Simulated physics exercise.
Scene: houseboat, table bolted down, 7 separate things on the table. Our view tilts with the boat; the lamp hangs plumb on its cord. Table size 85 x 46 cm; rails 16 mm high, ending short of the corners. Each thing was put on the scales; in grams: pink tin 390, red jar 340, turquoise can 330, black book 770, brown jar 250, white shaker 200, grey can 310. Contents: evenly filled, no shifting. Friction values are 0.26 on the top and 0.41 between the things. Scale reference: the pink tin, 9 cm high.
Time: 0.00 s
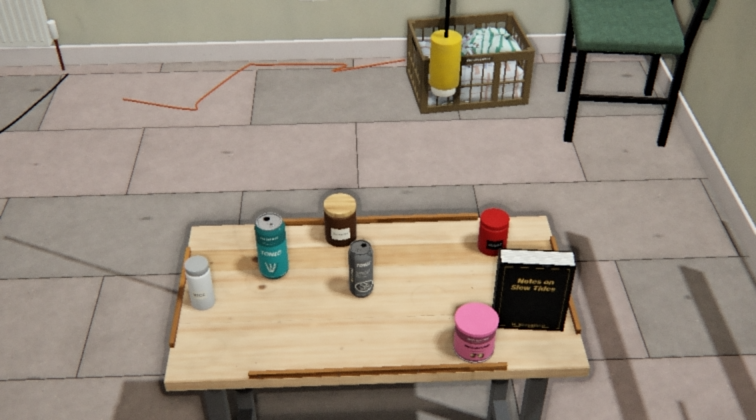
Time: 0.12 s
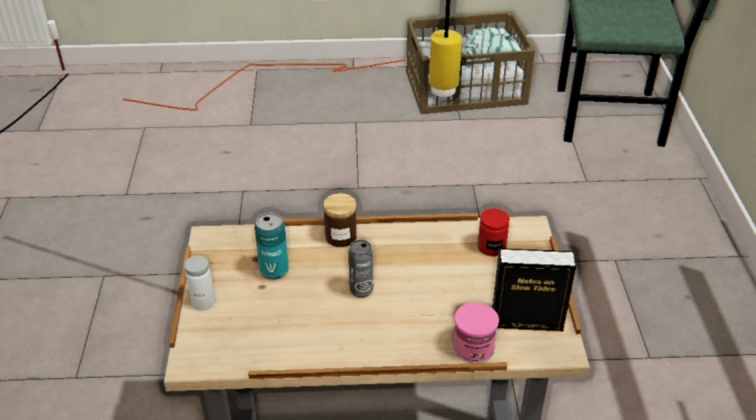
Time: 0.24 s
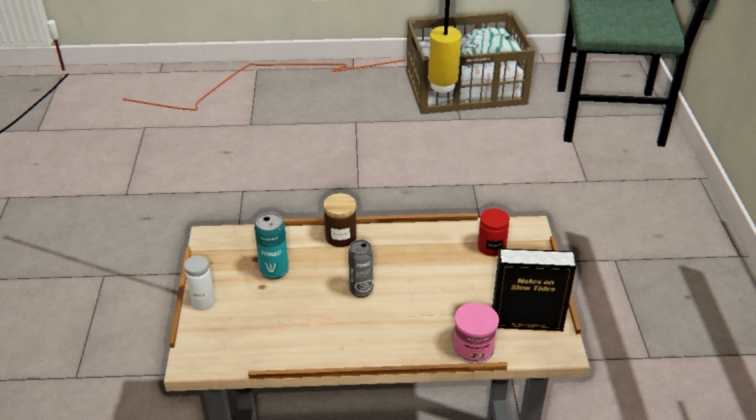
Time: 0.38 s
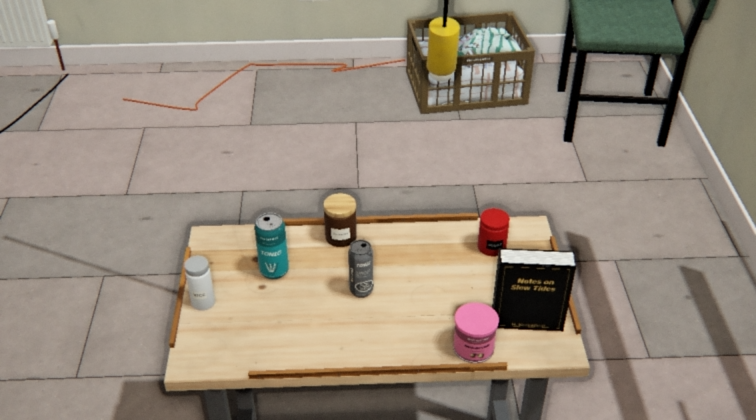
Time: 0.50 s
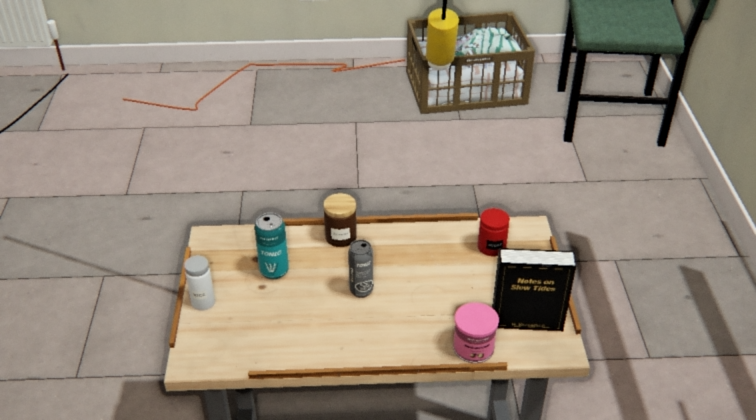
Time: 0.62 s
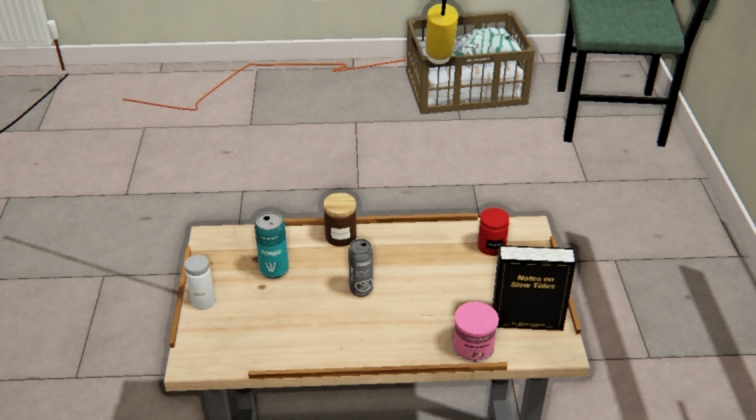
In a room with a tiled floor, cans, jars, a pink tin and a black book stayed still on a wooden table, while the yellow hanging lamp behind it drifted slightly left and upward.
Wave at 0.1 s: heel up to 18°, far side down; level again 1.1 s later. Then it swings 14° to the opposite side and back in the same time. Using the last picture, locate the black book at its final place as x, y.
Final place of the black book: (516, 260).
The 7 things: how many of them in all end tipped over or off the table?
I count 1.
After 0.72 s, boat heeled 17°, far side down; black book tipped 11° from how it sat near (532, 284).
After 0.92 s, boat heeled 9°, far side down; black book tipped 72° from how it sat near (526, 269); turquoise can slid 3 cm; grey can slid 3 cm.
After 1.02 s, boat heeled 4°, far side down; black book on its side near (519, 265); red jar slid 5 cm; turquoise can slid 4 cm.
At rest (2.8 s), tipped over on the table, black book; not toppled but over 5 cm from the start, red jar; the other 5 in place, give or take 5 cm. In the last view, black book near (516, 260).
